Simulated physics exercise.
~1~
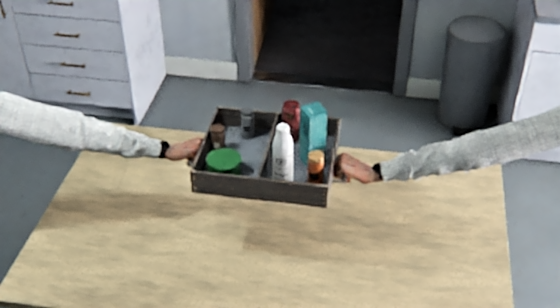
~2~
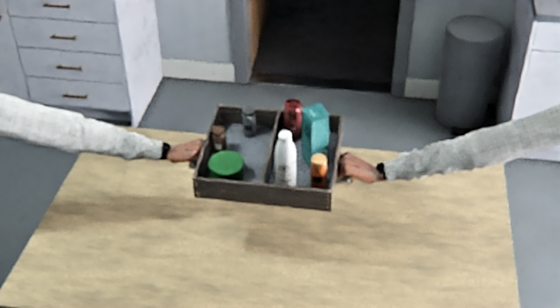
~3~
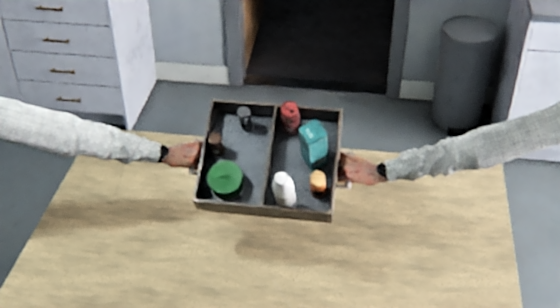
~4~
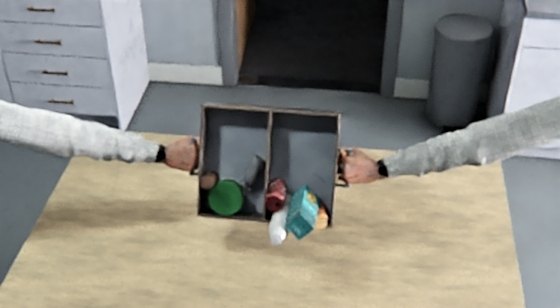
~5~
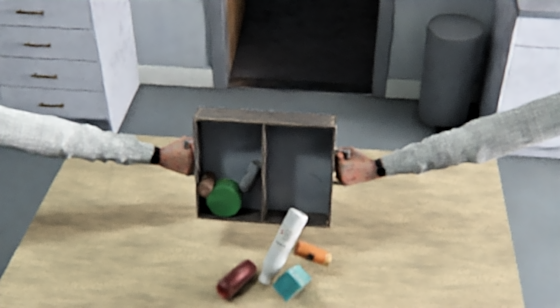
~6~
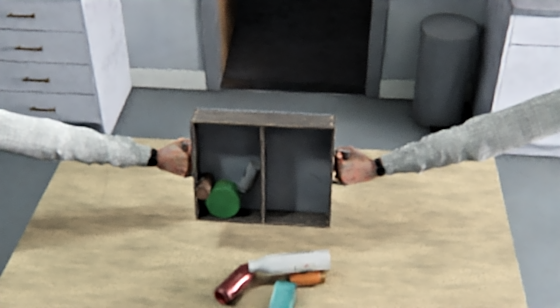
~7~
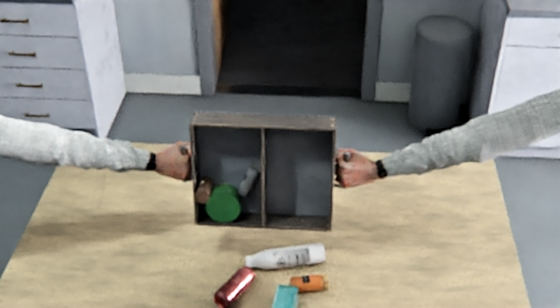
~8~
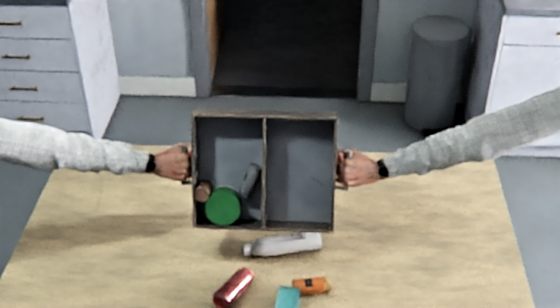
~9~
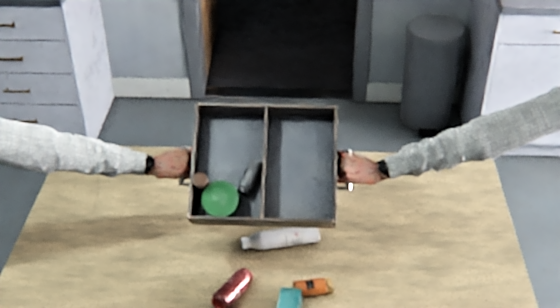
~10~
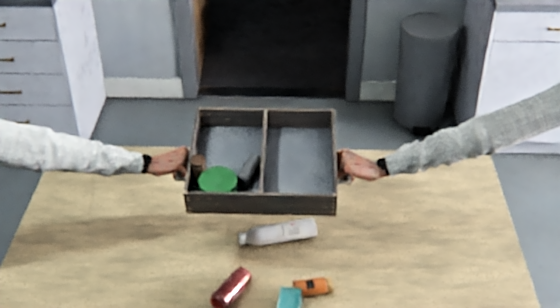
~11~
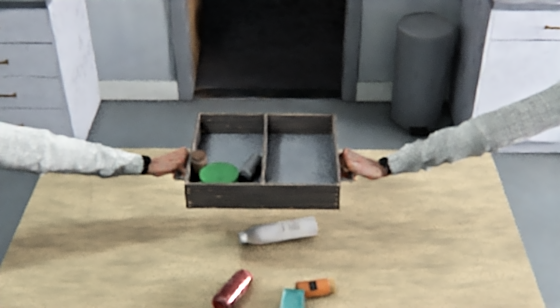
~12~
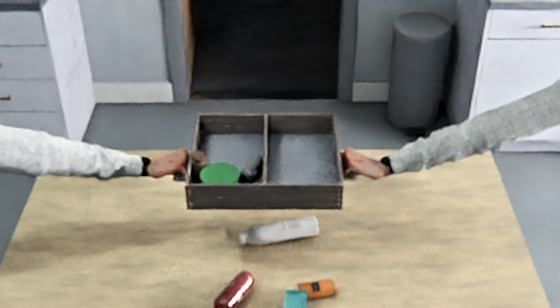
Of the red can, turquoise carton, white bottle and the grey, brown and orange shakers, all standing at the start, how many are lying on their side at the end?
Five of them end up on their side. The red can, turquoise carton, white bottle and orange shaker lie on the table, and the grey shaker lies in the crate.
